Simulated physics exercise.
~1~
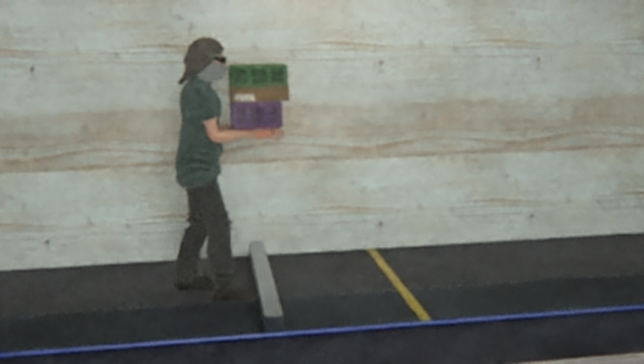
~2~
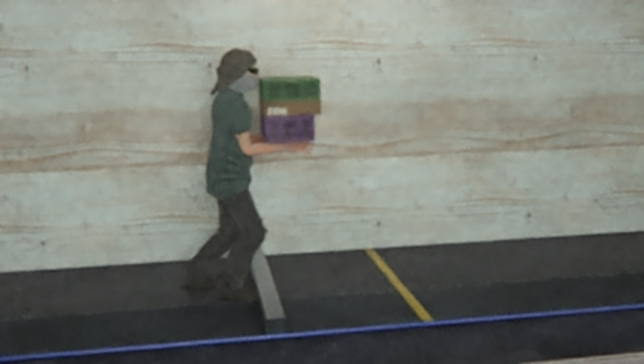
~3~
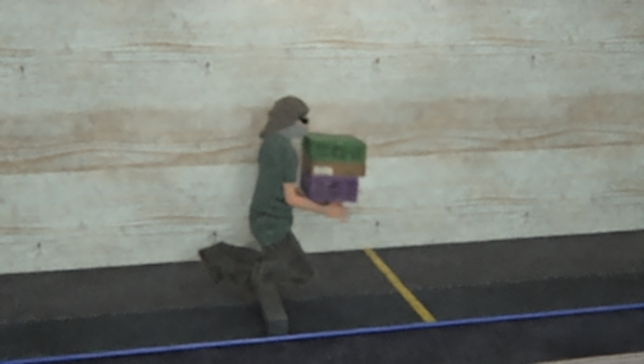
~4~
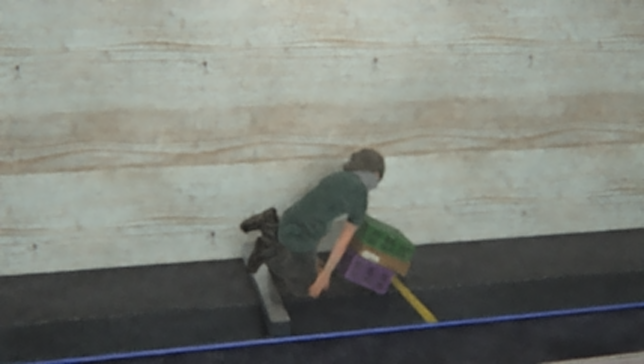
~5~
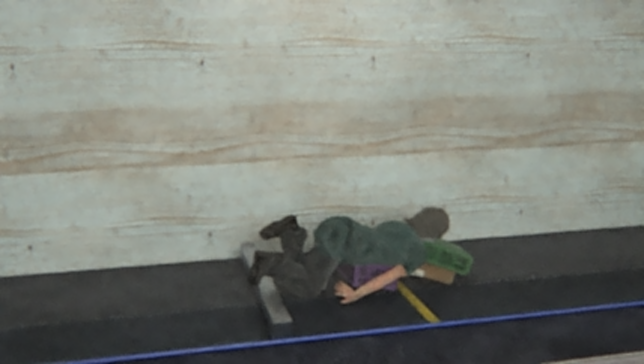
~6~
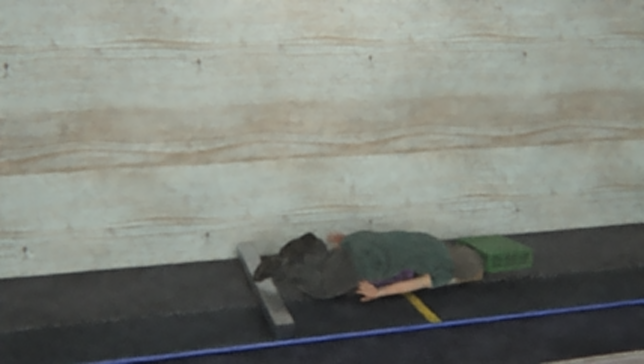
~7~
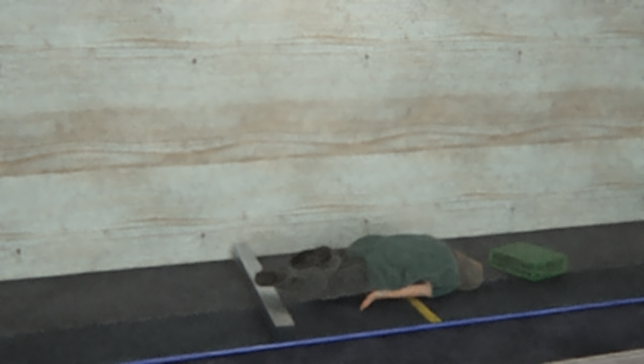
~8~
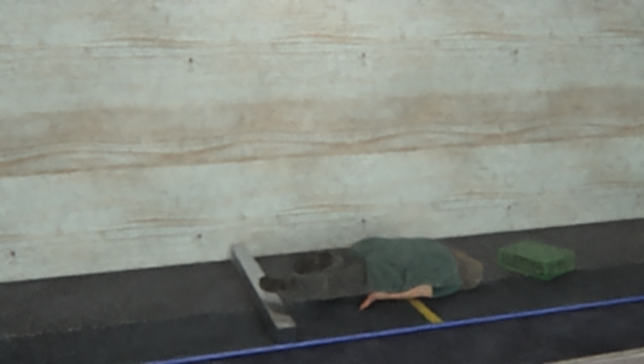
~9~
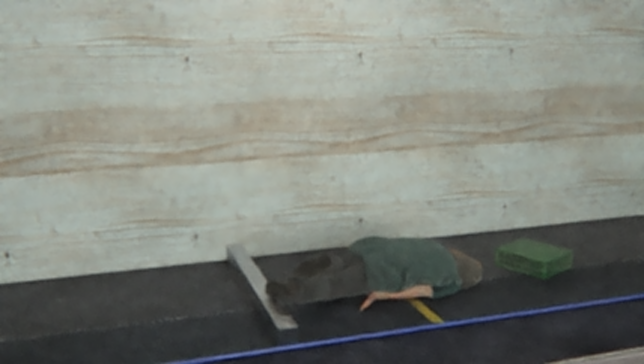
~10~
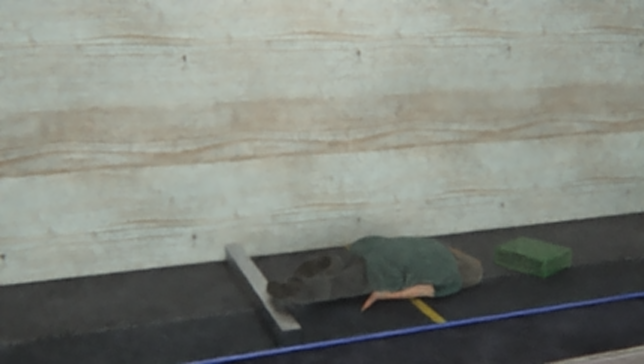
At first, a masked person in a brown cap and green shirt stands before a pale wood-grain wall, holding a stack with a green crate on top, a brown carton in the middle and a purple crate beneath. The person lurches right over a low gray rail, knees buckling as the stack dips. The body pitches forward toward the yellow line, and the load tilts and comes apart. The person lands face down on top of the purple crate, while the green crate slides farther right. Finally, the person lies still, head beyond the yellow line, with the green crate resting past it.
